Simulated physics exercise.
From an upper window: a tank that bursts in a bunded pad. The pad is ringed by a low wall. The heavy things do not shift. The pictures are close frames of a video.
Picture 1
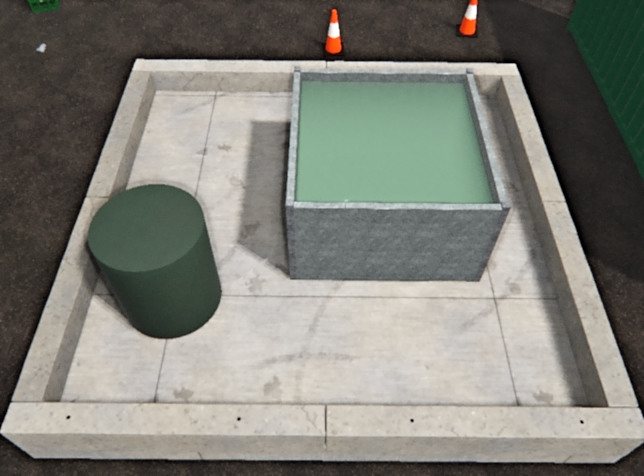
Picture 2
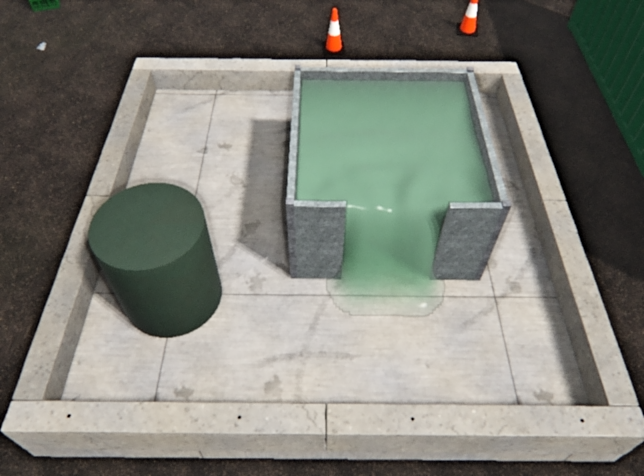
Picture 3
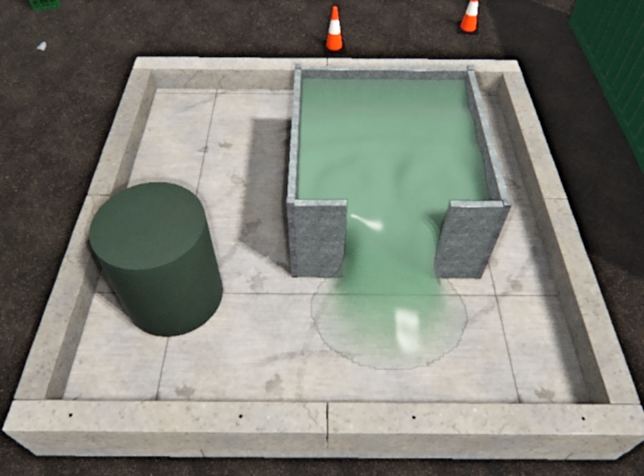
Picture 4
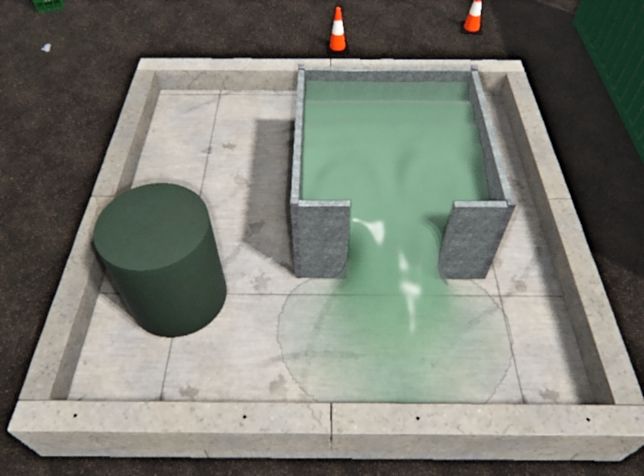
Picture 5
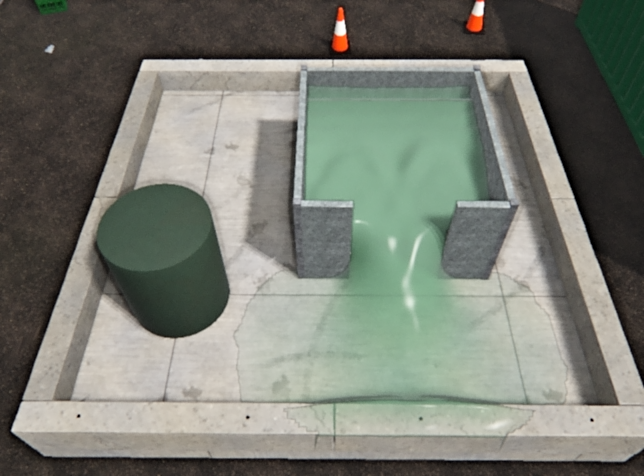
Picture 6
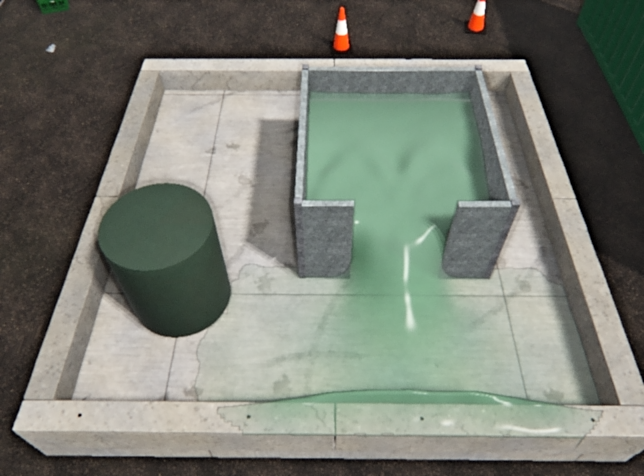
Green-tinted water sits still in a square grey tank beside a dark green cylinder on a walled concrete pad, until a gap opens in the tank's near side. It pours out, fans across the floor to the near wall, then rides up onto the wall's top and spreads sideways along it.
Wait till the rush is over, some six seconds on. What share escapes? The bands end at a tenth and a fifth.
It loses from a tenth to a fifth.
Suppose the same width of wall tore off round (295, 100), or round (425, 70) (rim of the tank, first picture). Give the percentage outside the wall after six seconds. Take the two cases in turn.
About 12 and 20 per cent.
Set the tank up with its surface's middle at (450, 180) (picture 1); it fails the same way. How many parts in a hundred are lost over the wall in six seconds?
About 24 per cent.
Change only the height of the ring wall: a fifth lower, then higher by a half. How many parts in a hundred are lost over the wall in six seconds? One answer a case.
Near 26 and 4 in a hundred.
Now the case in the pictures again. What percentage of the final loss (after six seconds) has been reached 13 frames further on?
Near 90 in a hundred.
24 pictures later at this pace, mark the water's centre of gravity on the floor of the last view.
Roughly at (359, 242).
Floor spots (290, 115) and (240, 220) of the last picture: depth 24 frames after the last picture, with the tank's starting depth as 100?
In that order: 8 and 2 per cent.
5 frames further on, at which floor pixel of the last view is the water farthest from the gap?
At about (70, 412).
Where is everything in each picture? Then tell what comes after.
The water tank at (389, 138) is whole and still, in the first picture.
Water pours out at (389, 254) and has run to (339, 296), in the second picture.
The front is at (382, 360), out from the gap at (390, 253), in the third picture.
The front is at a hidden place, out from the gap at (393, 255), in the fourth picture.
Water pours out at (396, 255) and has run to a hidden place, in the fifth picture.
Water pours out at (397, 254) and has run to a hidden place, in the sixth picture.
A moment on, water covers 35 % of the floor; the low wall has let 1 % over.
Next, water covers 40 % of the floor; the low wall has let 5 % over.
Then, water covers 60 % of the floor; the low wall has let 14 % over.
Later, water covers 80 % of the floor; the low wall has let 15 % over.
In the end, water covers 85 % of the floor; the low wall has let 15 % over.
